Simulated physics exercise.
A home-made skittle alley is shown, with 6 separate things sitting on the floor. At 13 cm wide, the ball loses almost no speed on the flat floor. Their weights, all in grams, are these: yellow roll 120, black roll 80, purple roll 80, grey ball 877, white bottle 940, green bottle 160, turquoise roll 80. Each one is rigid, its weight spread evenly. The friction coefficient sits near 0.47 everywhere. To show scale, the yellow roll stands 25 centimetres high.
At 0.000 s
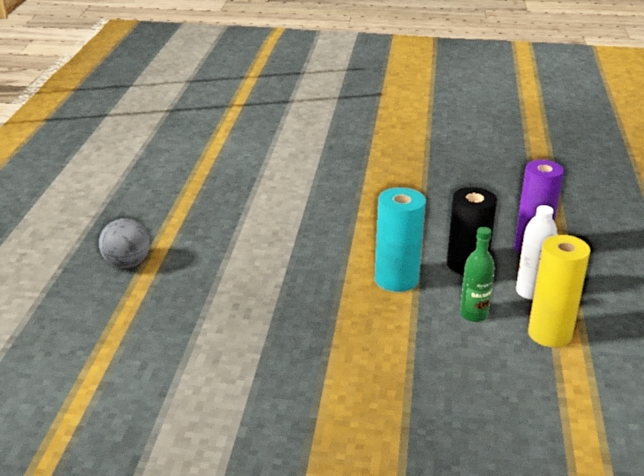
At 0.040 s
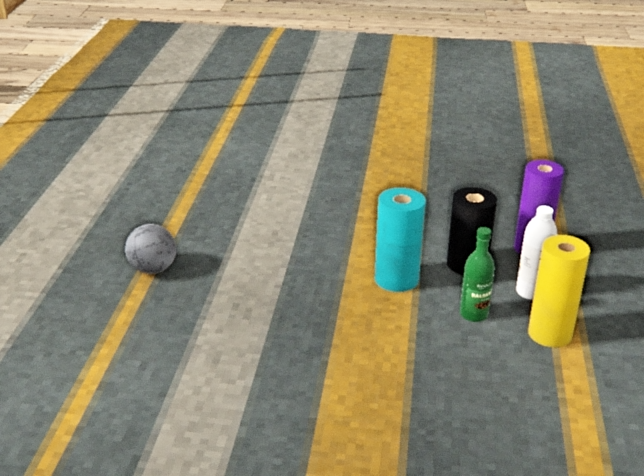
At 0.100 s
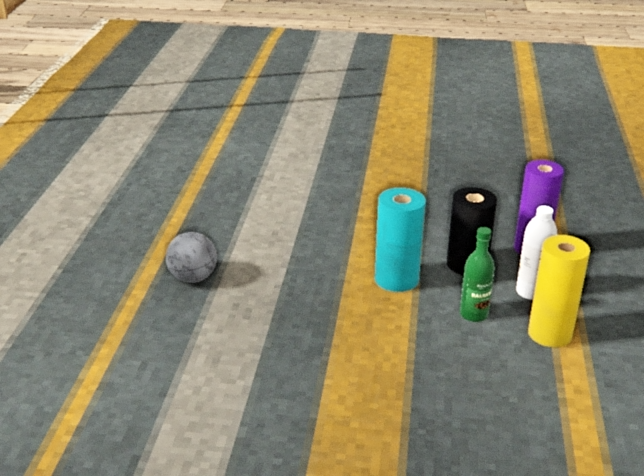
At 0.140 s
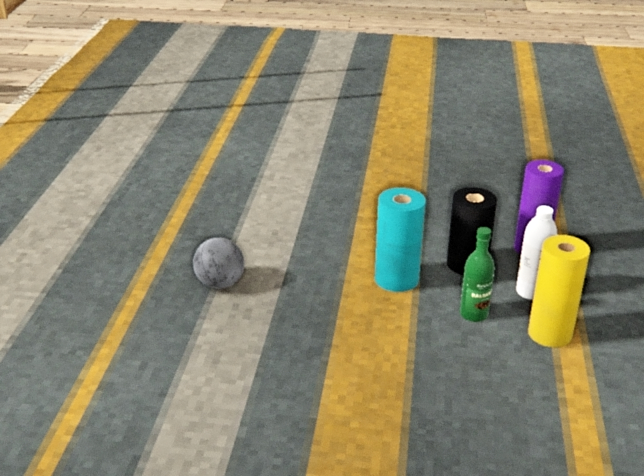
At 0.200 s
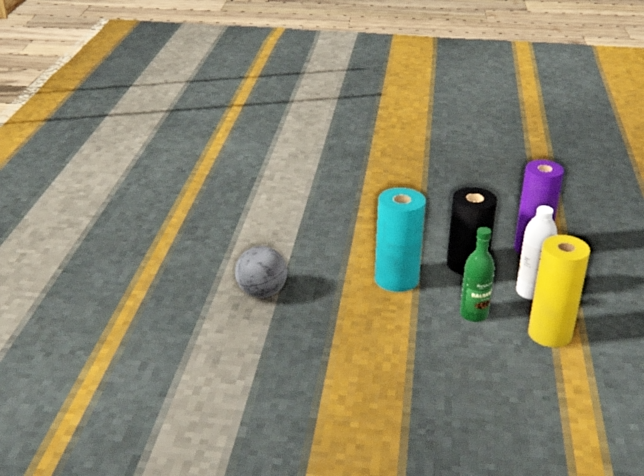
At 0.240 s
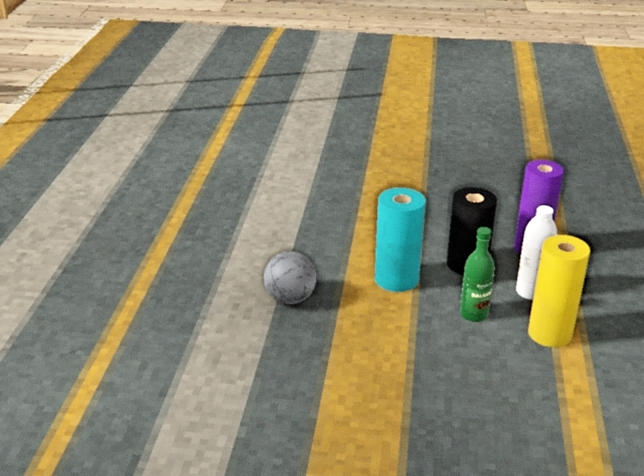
A mottled grey ball rolls steadily from left to right and slightly nearer across the striped carpet, crossing a thin yellow stripe and then a pale one, while everything else stays still. The view is fixed, looking down at the grey, cream and yellow carpet with wooden floor beyond. On the right stand turquoise, black, purple and yellow rolls, with a green bottle and a white bottle among them.
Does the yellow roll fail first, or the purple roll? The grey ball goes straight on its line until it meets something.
The first of the pair fails first.
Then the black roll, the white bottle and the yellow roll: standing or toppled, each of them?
In the last frame the black roll remains up, the white bottle remains up and the yellow roll does not stay up.
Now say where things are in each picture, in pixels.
In the first picture, 0 cm rolled; grey ball (125, 243); yellow roll (558, 292); purple roll (538, 210).
In the second picture, 8 cm rolled; grey ball (151, 249); green bottle (479, 274).
In the third picture, 19 cm rolled; grey ball (191, 257); black roll (471, 232).
In the fourth picture, 27 cm rolled; grey ball (219, 263); green bottle (479, 274).
In the fifth picture, 38 cm rolled; grey ball (261, 272); black roll (471, 232).
In the sixth picture, 46 cm rolled; grey ball (290, 278); yellow roll (558, 292); purple roll (538, 210).
After 0.64 s, 120 cm rolled; grey ball near (595, 350); yellow roll 7° off upright near (593, 282); green bottle 20° off upright.
After 1.14 s, yellow roll on its side; green bottle 24° off upright.
In the end (1.8 s), toppled on the floor, yellow roll; not toppled but over 8 cm from the start, green bottle; the other 4 under 8 cm from the start. At the end, from the last picture's camera, purple roll near (538, 210). Yellow roll went at 0.80 s; purple roll was never lost.
